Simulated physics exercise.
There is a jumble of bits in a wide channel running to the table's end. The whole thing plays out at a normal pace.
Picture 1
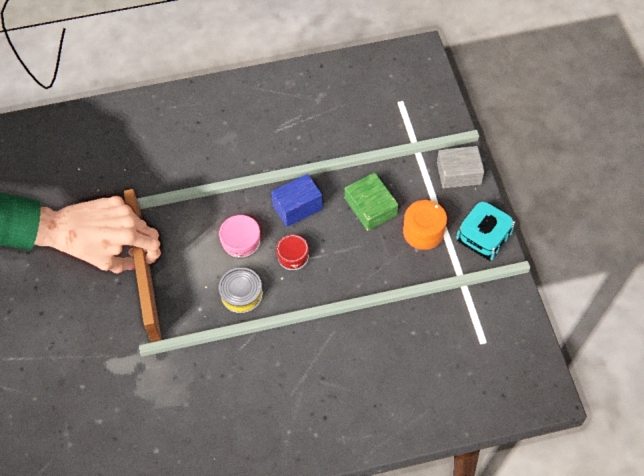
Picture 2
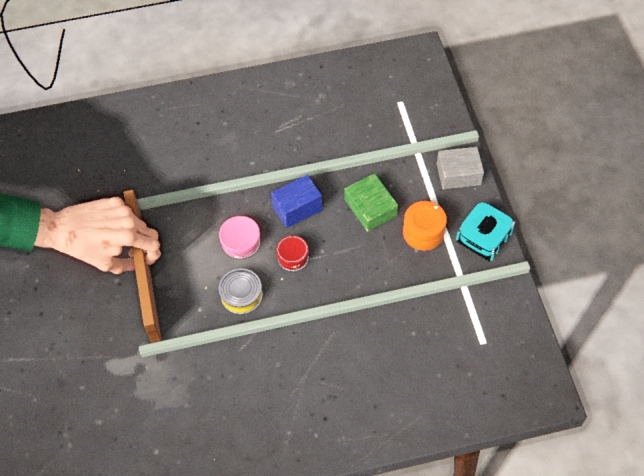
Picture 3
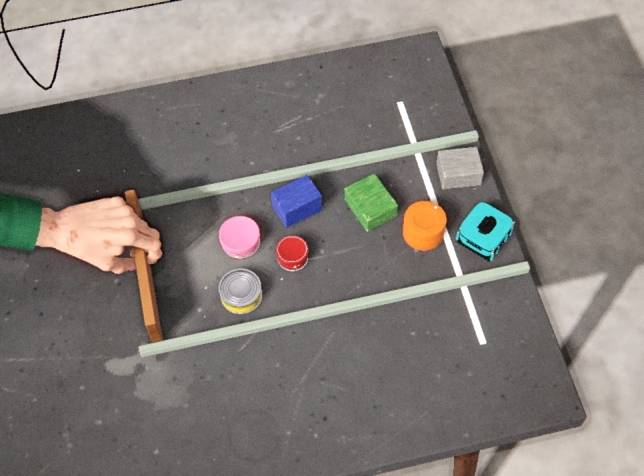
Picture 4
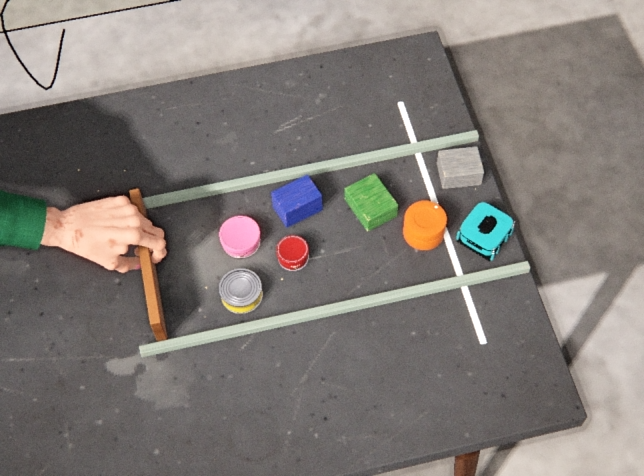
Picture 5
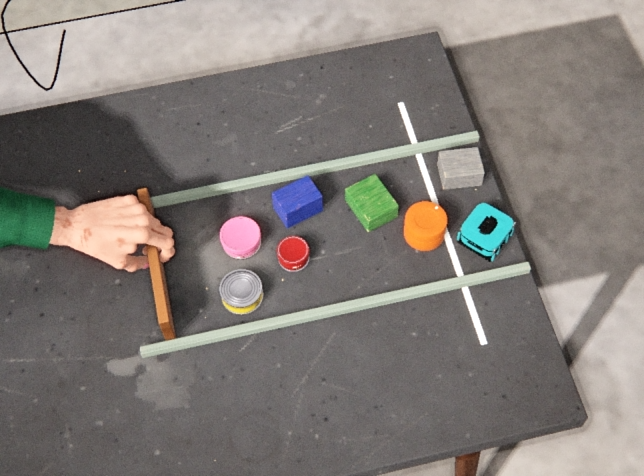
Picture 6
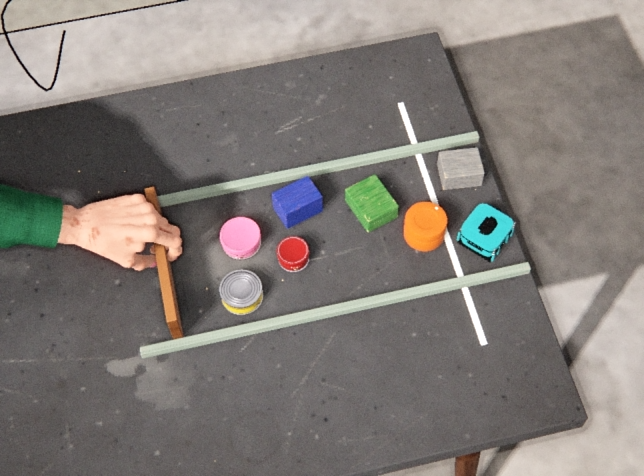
A hand in a green sleeve grips a wooden board at the left of a dark, speckled tabletop, seen from above at an angle. Between two pale green rails lie pink, yellow-and-grey and red pots, blue and green blocks, and, near a white tape line at right, an orange lid, grey block and turquoise case. The hand holds still, then slides the board slightly right, touching nothing, while the camera stays fixed.
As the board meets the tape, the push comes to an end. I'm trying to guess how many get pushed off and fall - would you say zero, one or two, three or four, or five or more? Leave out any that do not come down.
I expect one or two drops over the end.
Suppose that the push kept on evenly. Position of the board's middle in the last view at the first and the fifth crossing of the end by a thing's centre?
Earlier crossing: About (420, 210); later crossing: About (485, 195).
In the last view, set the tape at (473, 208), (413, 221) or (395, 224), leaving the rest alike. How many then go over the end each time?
4, 0, 0.
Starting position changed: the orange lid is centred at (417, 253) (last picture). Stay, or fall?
From there it stays put.
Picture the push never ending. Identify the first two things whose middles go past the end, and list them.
In order: The grey block, the turquoise case.
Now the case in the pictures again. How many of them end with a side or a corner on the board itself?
Count recorded: 4.
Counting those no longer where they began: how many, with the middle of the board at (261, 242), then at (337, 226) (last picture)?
At first I count 4, and then 5.
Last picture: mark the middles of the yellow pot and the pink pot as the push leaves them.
Close to (476, 254); the other close to (454, 195).
Early on, none off yet; turquoise case at rest near (486, 232); grey block at rest near (460, 169); orange lid at rest near (425, 226).
A while later, none off yet; turquoise case at rest near (486, 232); grey block at rest near (460, 169); orange lid moving near (435, 224).
Finally, the number that fall off is one or two; lost, grey block.
